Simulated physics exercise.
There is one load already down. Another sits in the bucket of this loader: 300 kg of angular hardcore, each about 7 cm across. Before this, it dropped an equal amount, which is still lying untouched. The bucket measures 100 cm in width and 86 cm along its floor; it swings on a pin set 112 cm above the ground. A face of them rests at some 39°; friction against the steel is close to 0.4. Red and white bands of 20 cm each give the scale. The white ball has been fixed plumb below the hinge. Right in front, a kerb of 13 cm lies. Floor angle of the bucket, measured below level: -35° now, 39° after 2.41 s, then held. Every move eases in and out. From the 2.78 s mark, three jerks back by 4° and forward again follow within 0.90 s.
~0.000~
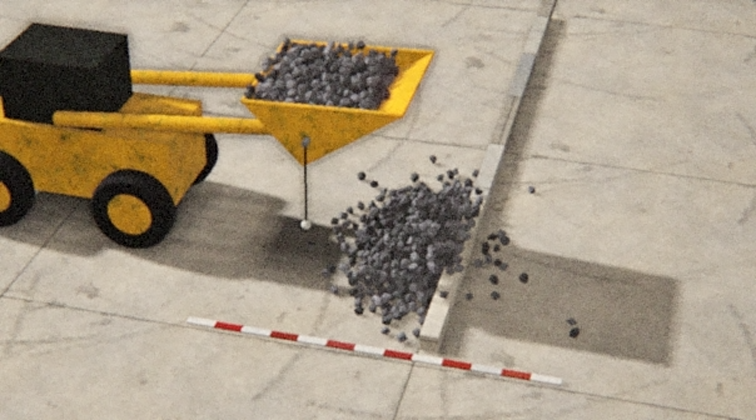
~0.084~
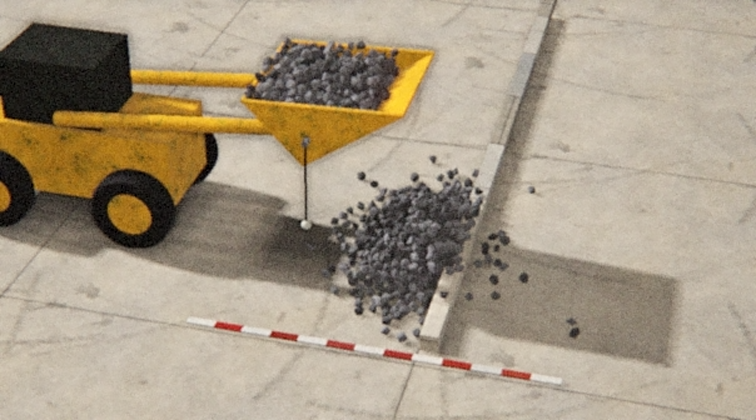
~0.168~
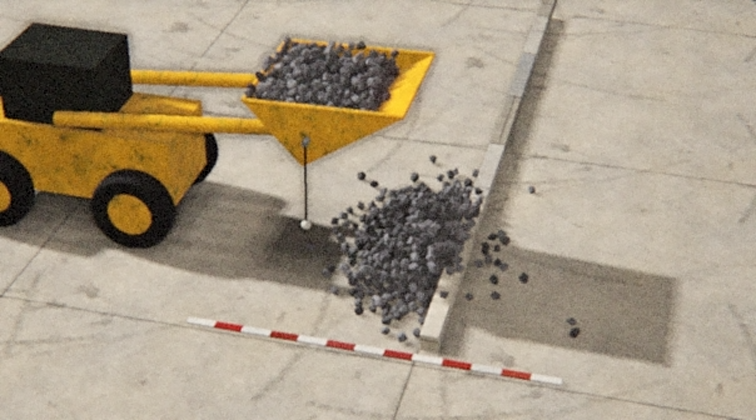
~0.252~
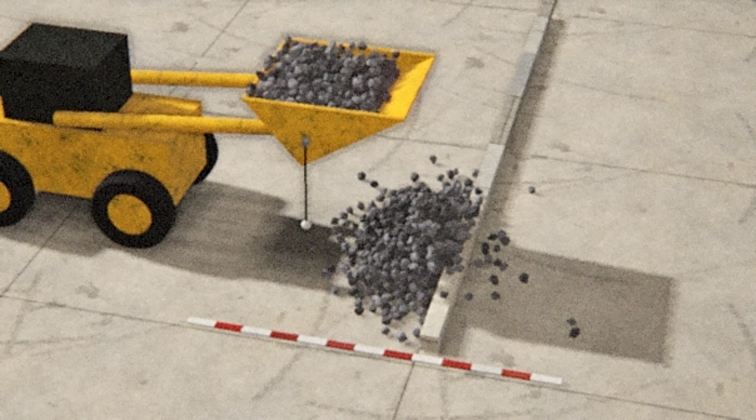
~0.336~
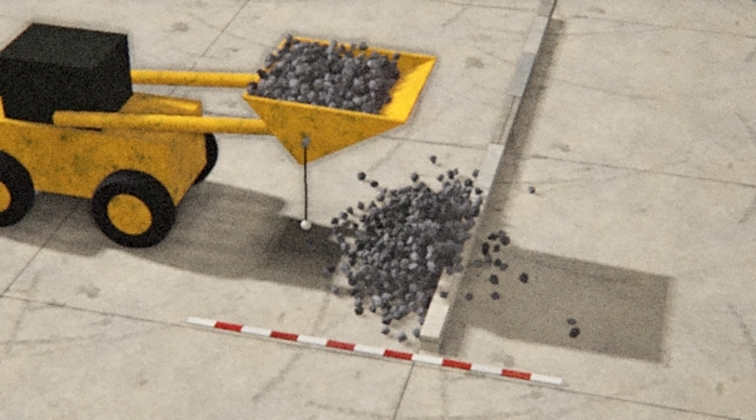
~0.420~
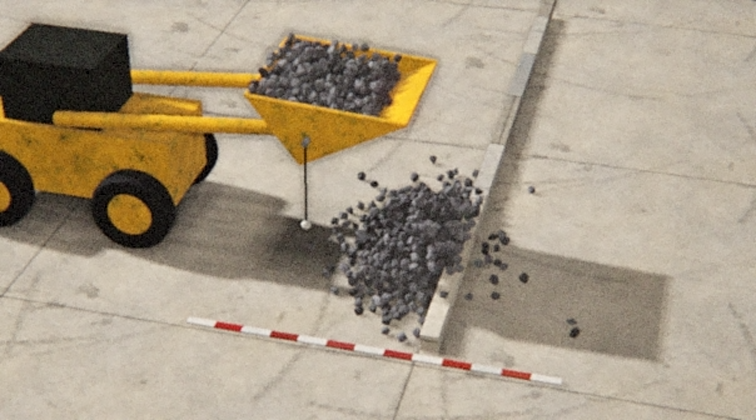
The raised yellow loader bucket full of dark stones tilts very slightly beside a kerb.
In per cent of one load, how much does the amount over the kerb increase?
About 24 per cent.
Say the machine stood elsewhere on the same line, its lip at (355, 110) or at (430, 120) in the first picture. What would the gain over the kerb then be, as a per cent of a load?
About 0 per cent for the first, 55 per cent for the second.
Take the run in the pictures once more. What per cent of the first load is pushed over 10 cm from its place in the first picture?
Close to 0 in a hundred of them.
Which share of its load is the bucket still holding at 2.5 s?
It still holds about 20 per cent.
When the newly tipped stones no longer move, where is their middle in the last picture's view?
Middle: Approx. (428, 234) px.
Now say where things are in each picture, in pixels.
The first frame shows lip at (403, 116), floor tilted -35°, highest stones at (336, 57). The earlier load is highest near (419, 216), 28 cm above ground level, 97 % on this side of the kerb, 3 % over the kerb.
In the second frame, the bucket is at -35°, its lip at (403, 116); the top of the load is at (336, 57); the stones move at 0.0 m/s on average.
In the third frame, the bucket is at -34°, its lip at (404, 118); the top of the load is at (320, 56); the stones move at 0.0 m/s on average.
The fourth frame shows lip at (404, 120), floor tilted -33°, highest stones at (316, 57); the stones move at 0.1 m/s on average.
In the fifth frame, the bucket is at -31°, its lip at (405, 122); the top of the load is at (306, 53); the stones move at 0.1 m/s on average.
In the sixth frame, the bucket is at -29°, its lip at (406, 126); the top of the load is at (294, 50); the stones move at 0.1 m/s on average.
After 1.8 s the floor is at 28°; in per cent of one load, 96 in the bucket, 102 on this side of the kerb, 3 over the kerb; the foremost stones are at (525, 274).
After 2.5 s the floor is at 39°; in per cent of one load, 21 in the bucket, 169 on this side of the kerb, 10 over the kerb; the foremost stones are at (535, 264).
After 4.1 s the floor is at 39°; in per cent of one load, 0 in the bucket, 174 on this side of the kerb, 27 over the kerb; the foremost stones are at (565, 271).
After 6.7 s the floor is at 39°; in per cent of one load, 0 in the bucket, 174 on this side of the kerb, 27 over the kerb; the foremost stones are at (565, 271). Net gain over the kerb, 24.
